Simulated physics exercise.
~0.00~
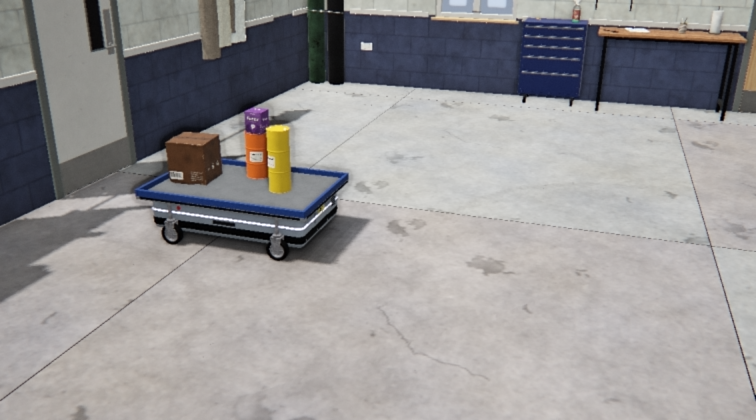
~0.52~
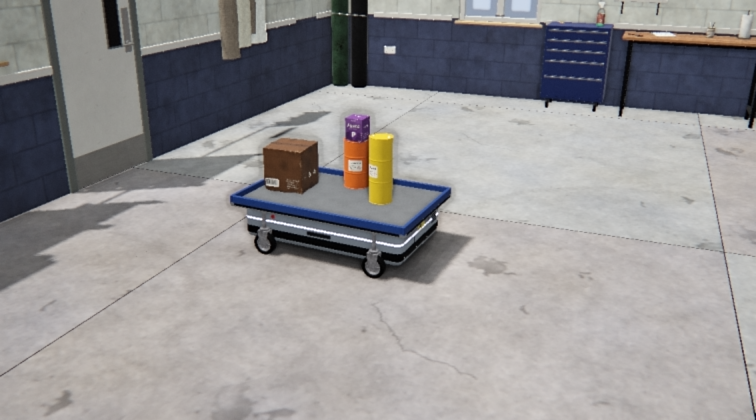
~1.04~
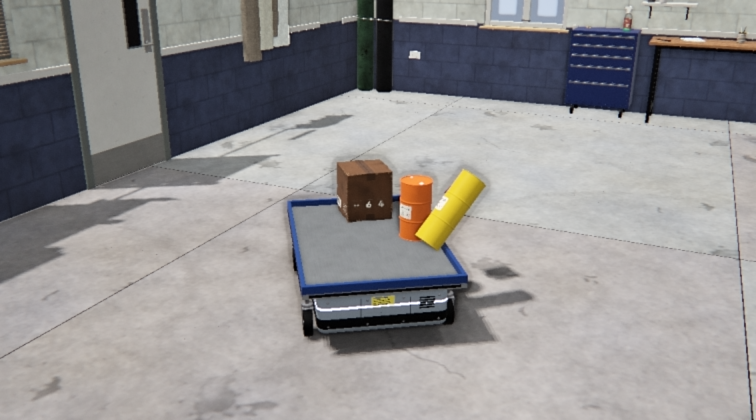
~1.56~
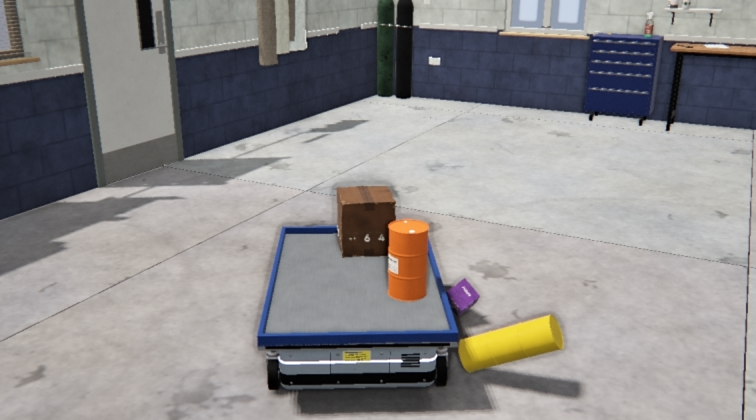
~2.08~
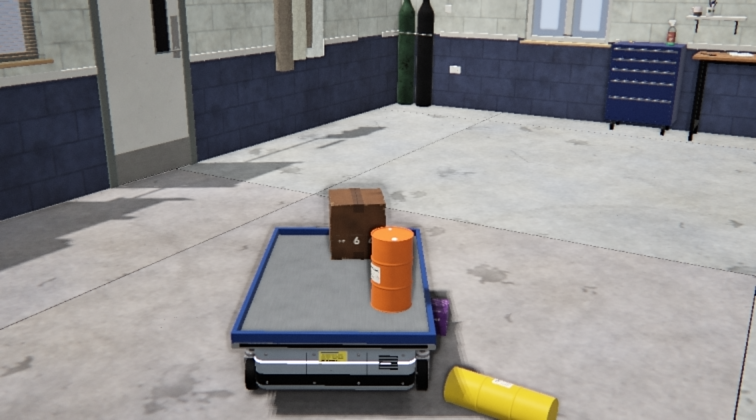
The video shows a blue-rimmed cart carrying a brown box, an orange canister topped by a purple box, and a yellow canister across a concrete floor. As it turns, the yellow canister tips and falls off with the purple box, while the brown box and upright orange canister stay aboard.
